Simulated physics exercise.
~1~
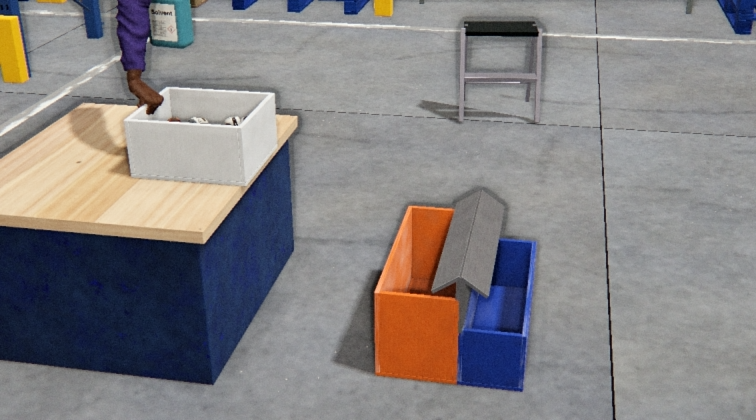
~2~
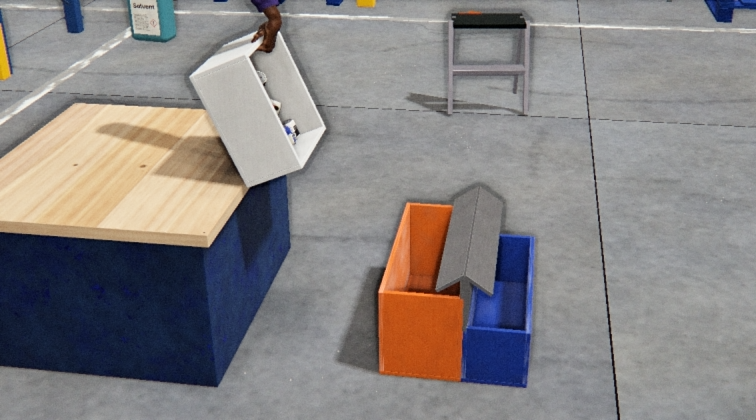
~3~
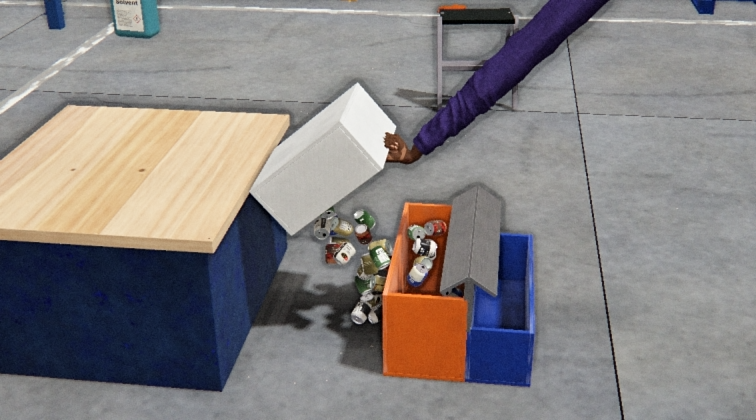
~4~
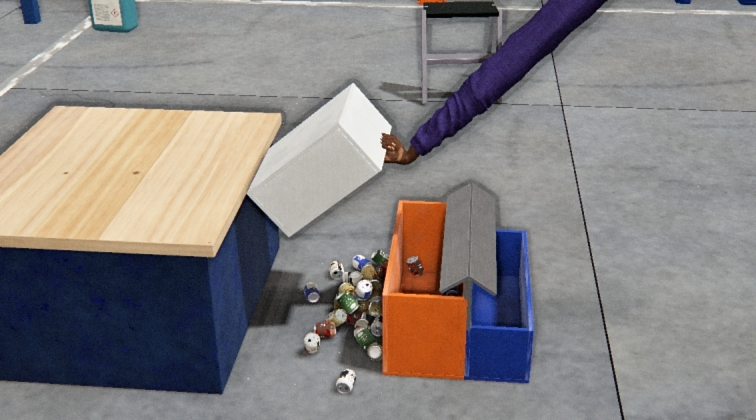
A purple-sleeved arm tipping a white box off a wooden bench top, spilling small cans mostly onto the floor beside an orange trough.
